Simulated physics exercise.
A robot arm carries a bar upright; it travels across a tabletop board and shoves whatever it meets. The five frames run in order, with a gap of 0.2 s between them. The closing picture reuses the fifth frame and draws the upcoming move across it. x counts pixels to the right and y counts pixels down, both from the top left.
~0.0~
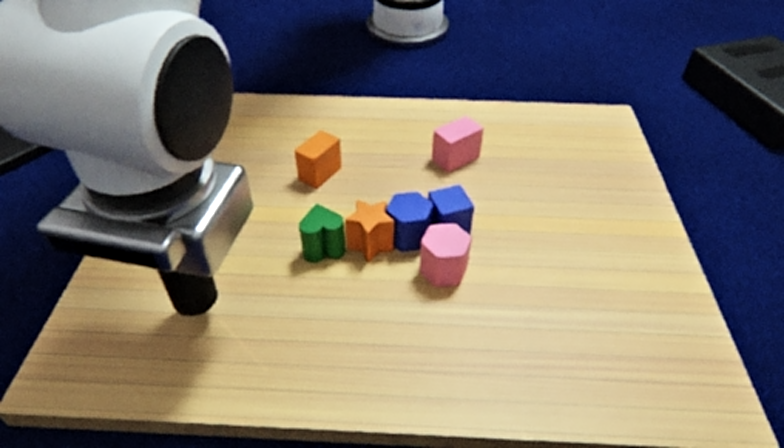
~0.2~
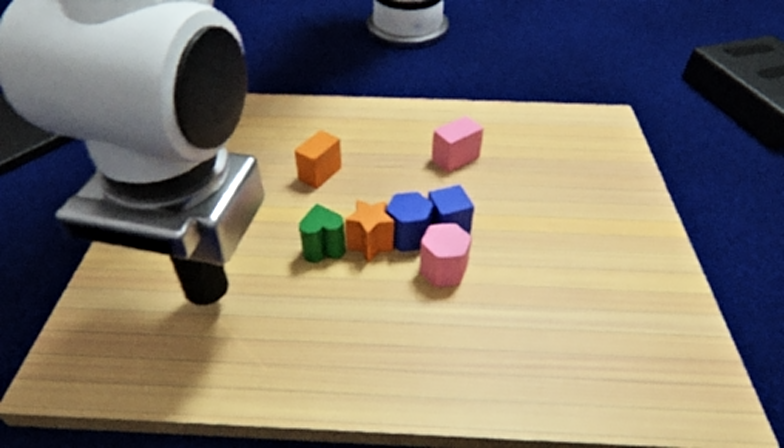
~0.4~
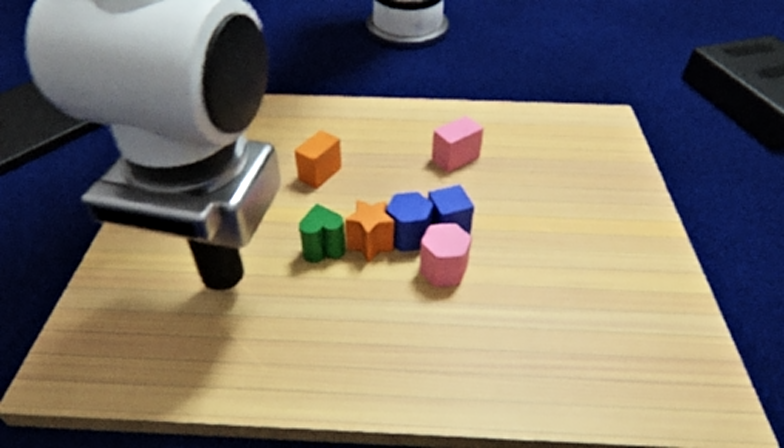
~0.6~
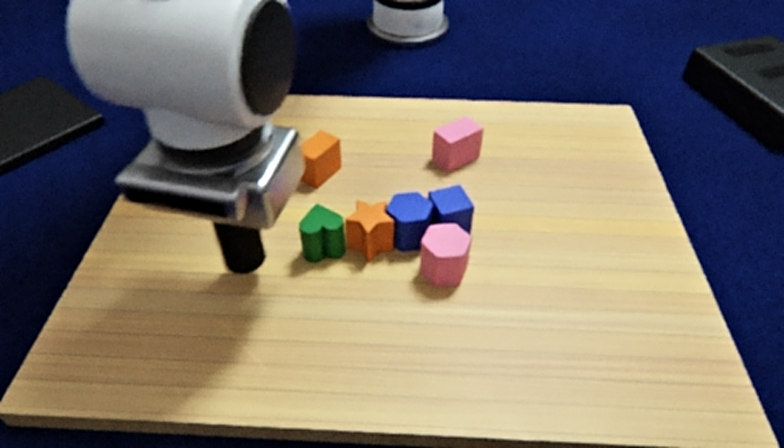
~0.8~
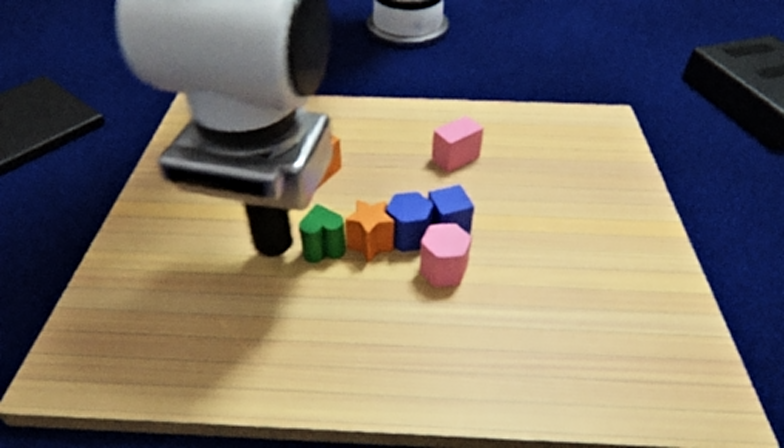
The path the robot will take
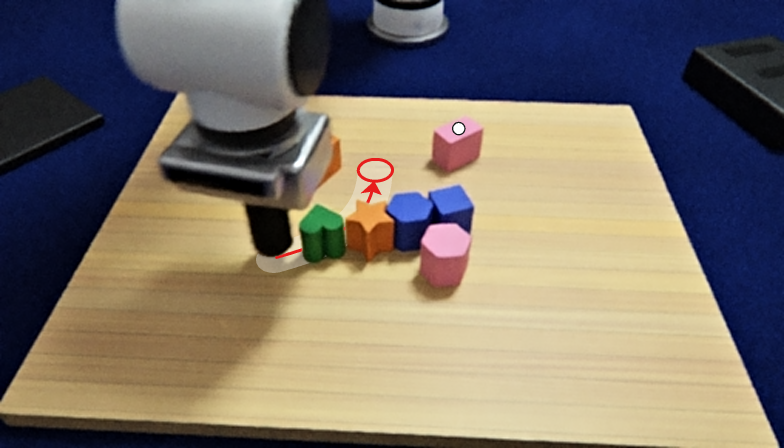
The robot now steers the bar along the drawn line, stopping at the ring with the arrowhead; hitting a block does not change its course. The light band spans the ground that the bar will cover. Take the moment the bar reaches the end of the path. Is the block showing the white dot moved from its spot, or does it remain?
At the end of the path, it will still be in place.
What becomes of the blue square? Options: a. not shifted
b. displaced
b - displaced.
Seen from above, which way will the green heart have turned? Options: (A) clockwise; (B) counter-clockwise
The correct letter is A.
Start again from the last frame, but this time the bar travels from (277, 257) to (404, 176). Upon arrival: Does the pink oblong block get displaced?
My answer is no.
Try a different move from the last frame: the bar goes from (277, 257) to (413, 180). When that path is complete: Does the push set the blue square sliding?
Short answer: Yes.
Drawn move, from (277, 257) over (332, 237) and (366, 205) to (375, 170); the dot is on the pink oblong block.
The first path, step by step. One third of the way, bar at (331, 221); green heart at (370, 218), turned 60° clockwise; orange star at (406, 224), turned 15° anticlockwise; blue hexagon at (437, 204), turned 30° anticlockwise; blue square at (473, 191).
Two thirds of the way, bar at (366, 189); green heart at (383, 209), turned 100° clockwise; orange star at (420, 225); blue hexagon at (452, 204), turned 40° anticlockwise; blue square at (483, 189).
At the end, bar at (375, 155); green heart at (383, 209), turned 100° clockwise; orange star at (420, 225); blue hexagon at (452, 204), turned 40° anticlockwise; blue square at (483, 189); pink oblong block still.
